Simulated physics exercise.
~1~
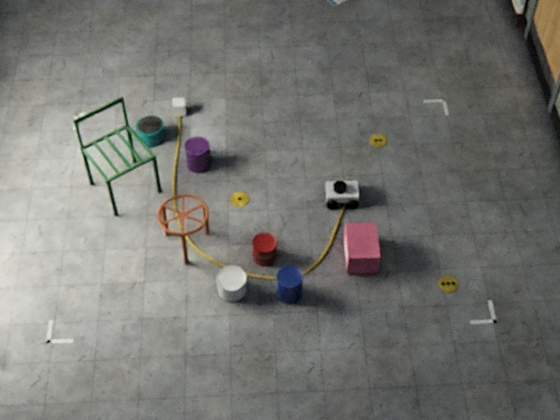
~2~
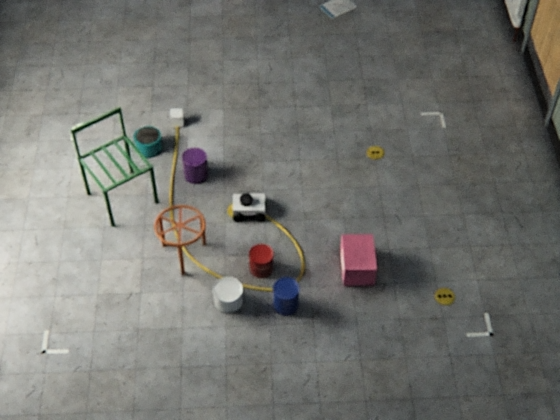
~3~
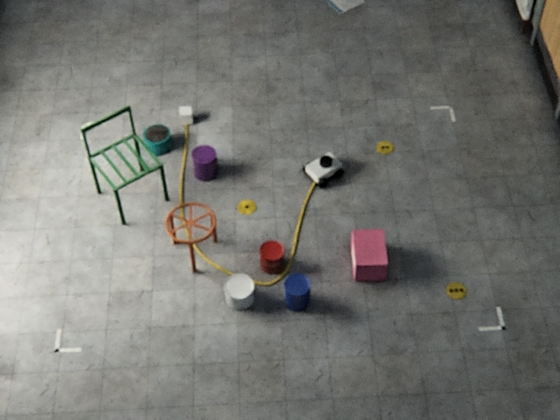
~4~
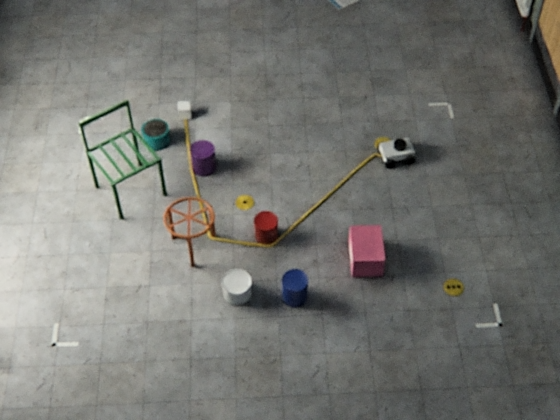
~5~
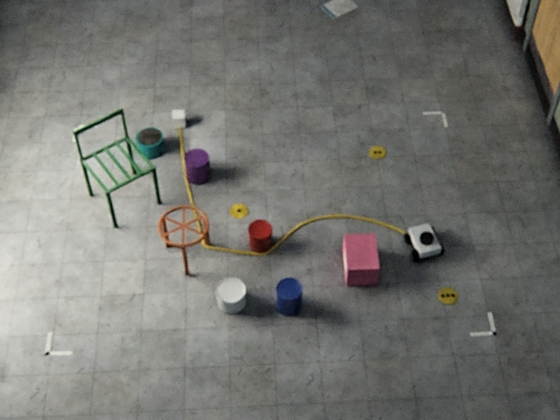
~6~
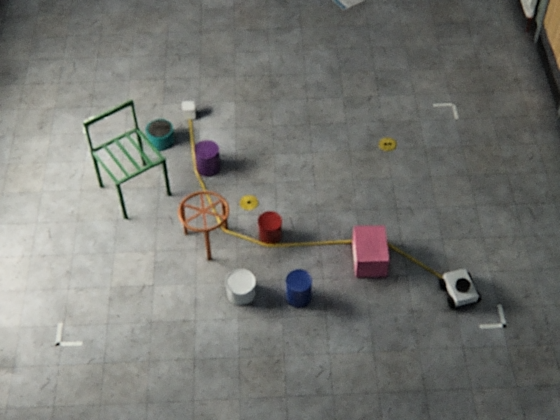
Small white cart towing a yellow lead between coloured bins and stools, dragging it against a red bucket and orange stool, shifting both slightly.
